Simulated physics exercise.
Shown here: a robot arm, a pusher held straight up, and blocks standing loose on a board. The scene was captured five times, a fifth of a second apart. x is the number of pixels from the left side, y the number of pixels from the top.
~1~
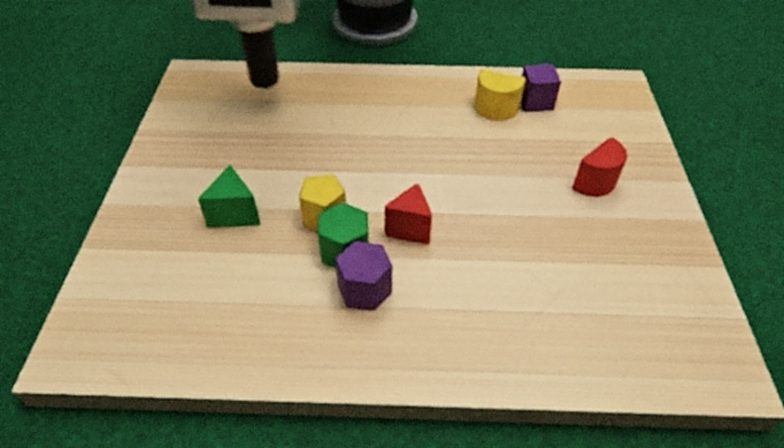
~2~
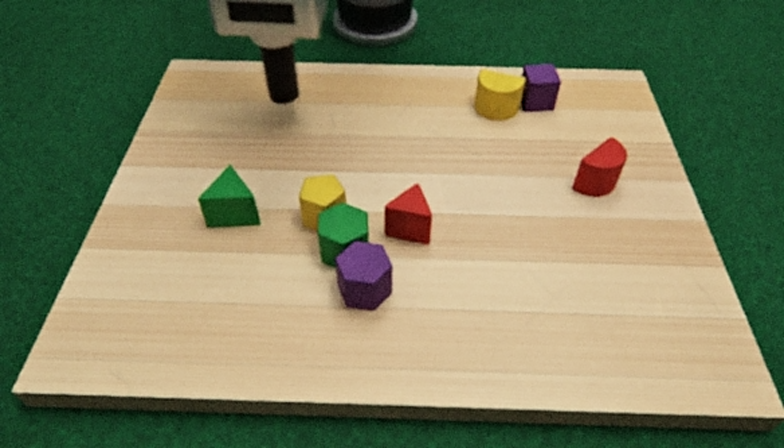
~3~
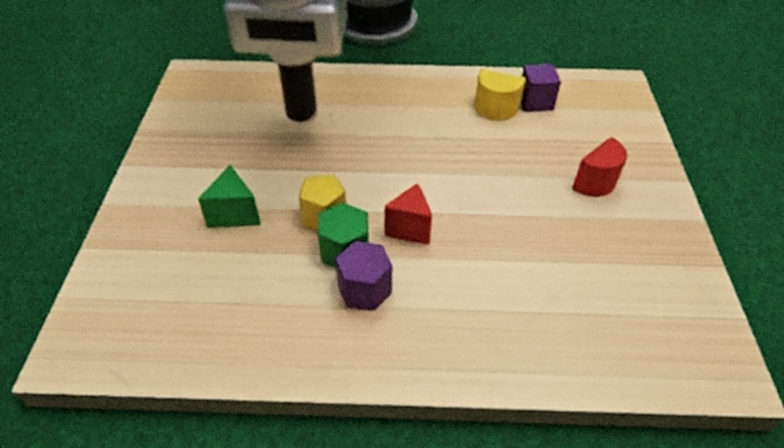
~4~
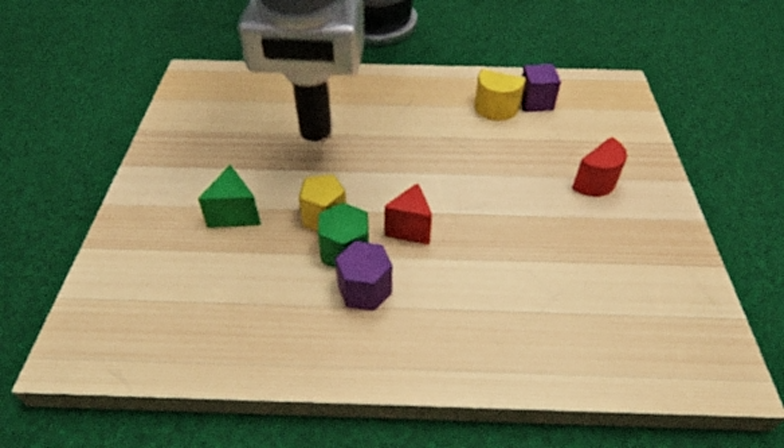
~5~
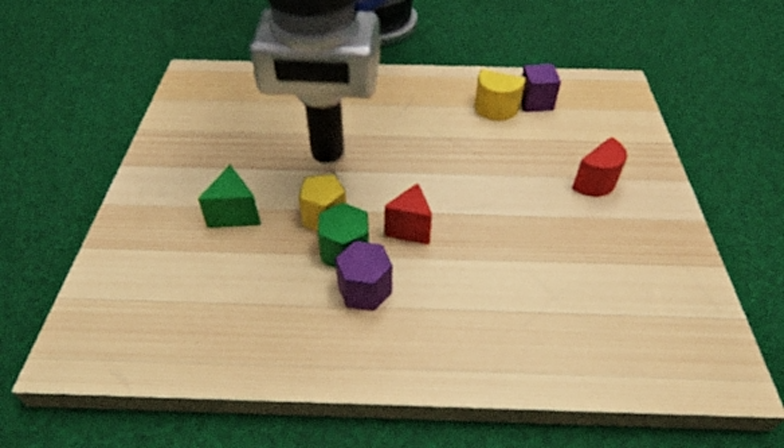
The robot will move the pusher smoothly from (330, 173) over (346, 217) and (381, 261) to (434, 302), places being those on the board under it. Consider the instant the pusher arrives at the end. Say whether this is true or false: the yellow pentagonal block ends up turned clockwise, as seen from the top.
Answer: True.
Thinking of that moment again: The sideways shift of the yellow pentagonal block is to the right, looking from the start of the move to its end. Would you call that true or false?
That claim is true.
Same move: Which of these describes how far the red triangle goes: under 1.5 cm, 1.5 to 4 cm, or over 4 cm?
It moves less than 1.5 cm.
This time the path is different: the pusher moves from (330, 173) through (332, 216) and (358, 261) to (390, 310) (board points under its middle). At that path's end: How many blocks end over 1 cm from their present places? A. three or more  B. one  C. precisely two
A.
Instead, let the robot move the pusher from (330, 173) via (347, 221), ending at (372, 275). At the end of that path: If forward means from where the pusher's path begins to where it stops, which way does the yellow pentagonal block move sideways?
Shifts right.
The first path, step by step. One third of the way, pusher at (345, 199); yellow pentagonal block at (323, 214), turned 35° clockwise; green hexagon at (341, 249); purple hexagon at (370, 285), turned 25° anticlockwise.
Two thirds of the way, pusher at (382, 244); yellow pentagonal block at (322, 226), turned 65° clockwise; green hexagon at (333, 266); purple hexagon at (372, 298), turned 45° anticlockwise.
At the end, pusher at (436, 284); yellow pentagonal block at (322, 226), turned 65° clockwise; green hexagon at (333, 266); purple hexagon at (372, 298), turned 45° anticlockwise; red triangle not moved.
